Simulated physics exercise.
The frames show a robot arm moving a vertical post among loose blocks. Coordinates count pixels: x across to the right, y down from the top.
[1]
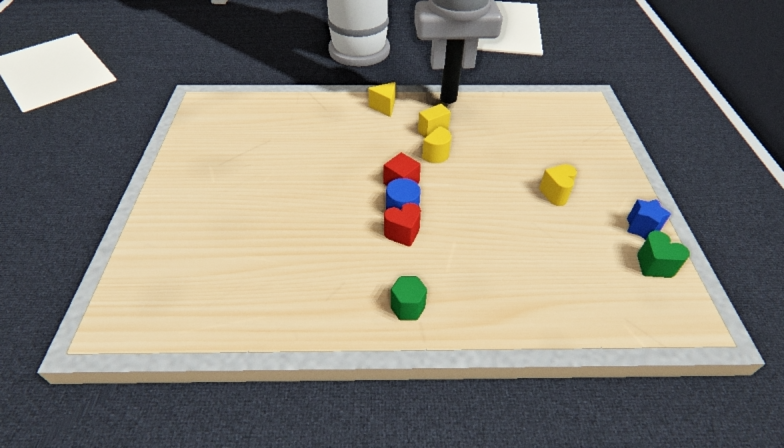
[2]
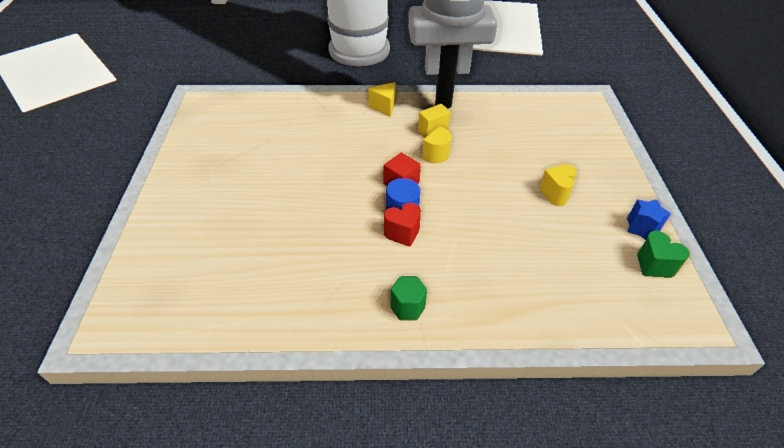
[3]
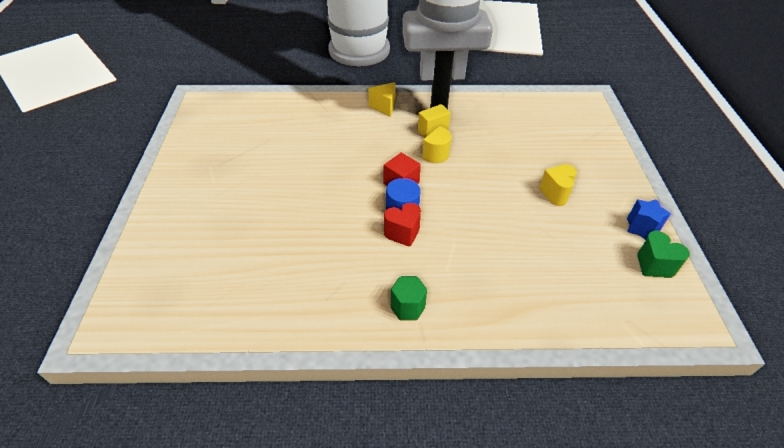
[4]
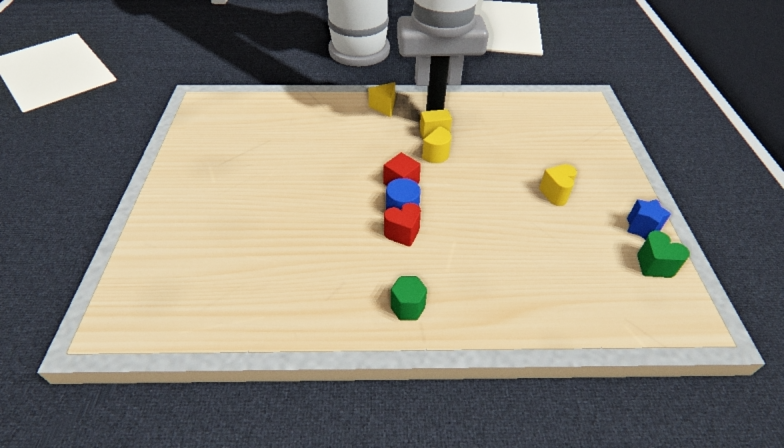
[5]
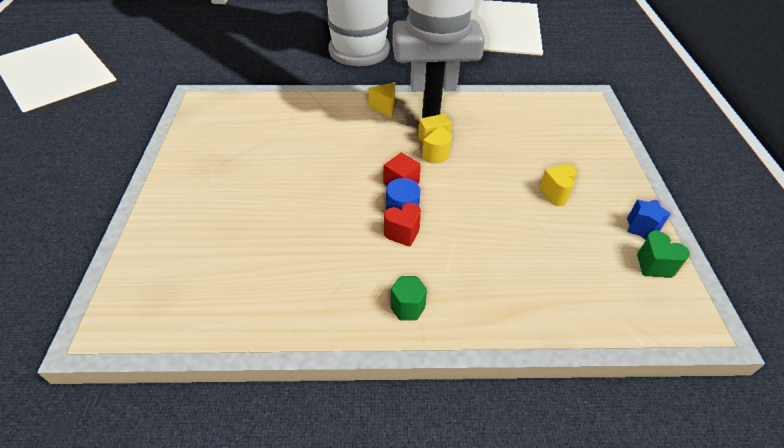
The clip opens with a robot arm holding a dark vertical post near the back of a wooden board scattered with colourful blocks. The post moves slightly left and toward the viewer, then nudges a small yellow block closer to the yellow block in front, while the other blocks stay still.
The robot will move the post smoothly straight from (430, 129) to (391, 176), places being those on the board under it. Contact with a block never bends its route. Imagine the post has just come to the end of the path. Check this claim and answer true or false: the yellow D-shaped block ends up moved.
It is true.
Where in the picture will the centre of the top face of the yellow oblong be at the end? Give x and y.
At roughly (436, 131).
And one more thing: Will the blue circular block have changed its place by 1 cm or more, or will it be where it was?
At the end, its place is different.
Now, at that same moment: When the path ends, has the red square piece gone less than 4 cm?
Short answer: Yes.
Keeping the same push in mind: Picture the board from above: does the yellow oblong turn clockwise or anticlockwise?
That block twists counter-clockwise.
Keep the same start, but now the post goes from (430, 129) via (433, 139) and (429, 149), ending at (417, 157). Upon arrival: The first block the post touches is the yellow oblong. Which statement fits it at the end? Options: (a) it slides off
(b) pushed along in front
My answer is option a.
The first path, step by step. One third of the way, post (418, 137); yellow oblong (437, 130), turned 25° anticlockwise; yellow D-shaped block (445, 142).
Two thirds of the way, post (405, 153); yellow oblong (436, 131), turned 35° anticlockwise; yellow D-shaped block (447, 144).
At the end, post (391, 169); red square piece (402, 173), turned 40° anticlockwise; blue circular block (406, 195); yellow oblong (436, 131), turned 35° anticlockwise; yellow D-shaped block (447, 144).
